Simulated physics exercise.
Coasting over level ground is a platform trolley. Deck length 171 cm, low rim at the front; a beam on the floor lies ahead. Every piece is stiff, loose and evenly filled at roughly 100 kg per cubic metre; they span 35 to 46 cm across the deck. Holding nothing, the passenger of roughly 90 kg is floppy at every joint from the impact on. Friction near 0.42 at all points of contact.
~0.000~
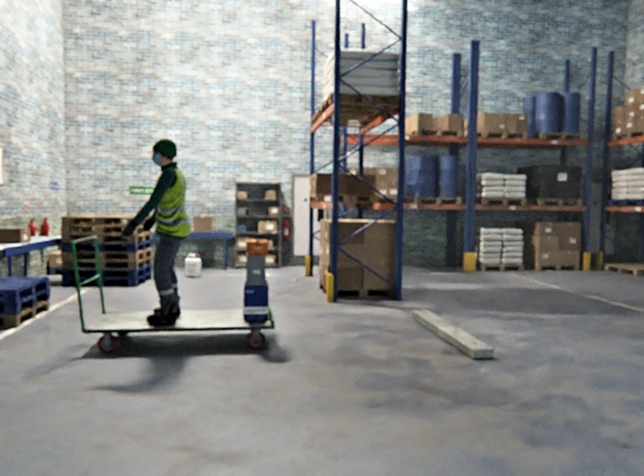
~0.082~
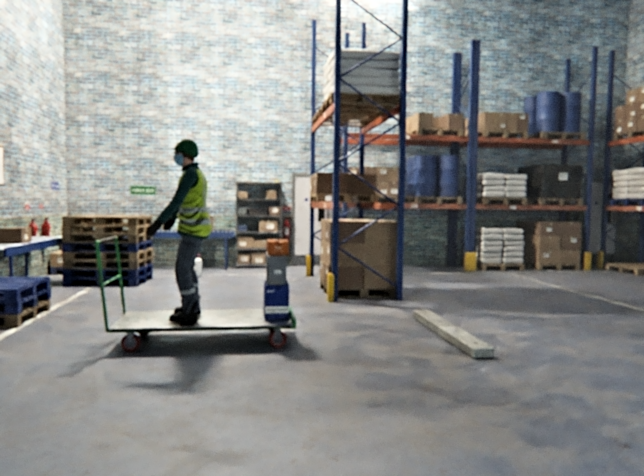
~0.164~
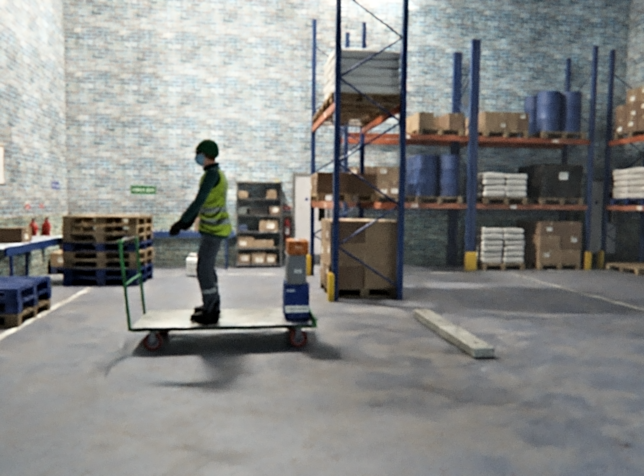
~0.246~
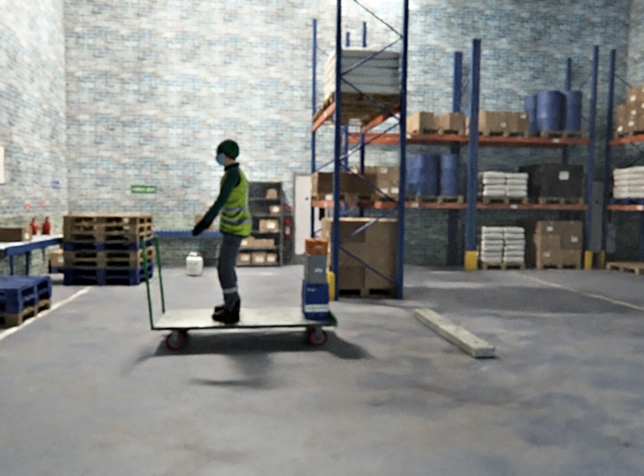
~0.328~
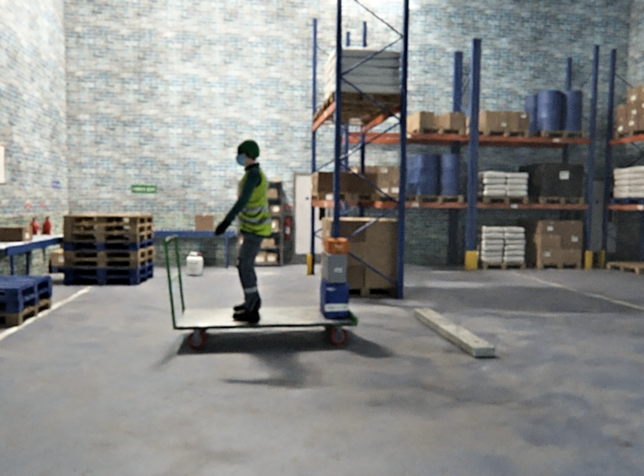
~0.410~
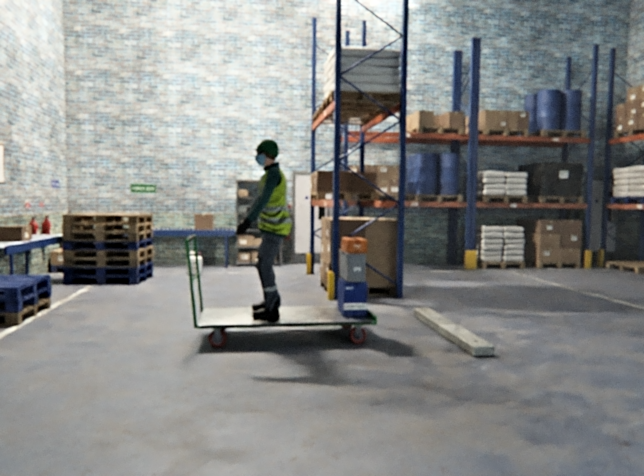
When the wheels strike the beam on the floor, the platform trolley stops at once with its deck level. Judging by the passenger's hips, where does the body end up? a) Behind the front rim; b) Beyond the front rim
The answer is b.
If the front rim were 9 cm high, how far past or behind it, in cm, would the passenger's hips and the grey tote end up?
In that case hips 40 past, grey 80 past.
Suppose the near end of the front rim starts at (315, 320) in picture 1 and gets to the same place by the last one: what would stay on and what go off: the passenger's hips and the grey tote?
Then hips on, grey off.
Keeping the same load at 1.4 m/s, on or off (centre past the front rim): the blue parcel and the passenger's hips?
Then blue on, hips on.
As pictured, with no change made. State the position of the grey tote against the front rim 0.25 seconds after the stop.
Roughly 30 cm past it.
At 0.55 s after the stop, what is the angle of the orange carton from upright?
I'd put the tilt near 170 degrees.
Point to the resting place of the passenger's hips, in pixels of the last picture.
Roughly pixel (520, 301).
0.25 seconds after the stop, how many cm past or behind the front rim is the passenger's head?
At that moment it sits around 50 cm behind the rim.
The wheels strike at 0.77 s.
After 1.02 s the passenger's hips are 33 cm behind the rim, near (419, 246) in the last picture's view.
After 1.32 s the passenger's hips are 41 cm past the rim, near (484, 278) in the last picture's view.
After 1.77 s the passenger's hips are 84 cm past the rim, near (519, 296) in the last picture's view.
Final state at 3.2 s, past the rim, blue parcel, grey tote, orange carton and the passenger's hips; nothing is left behind it.
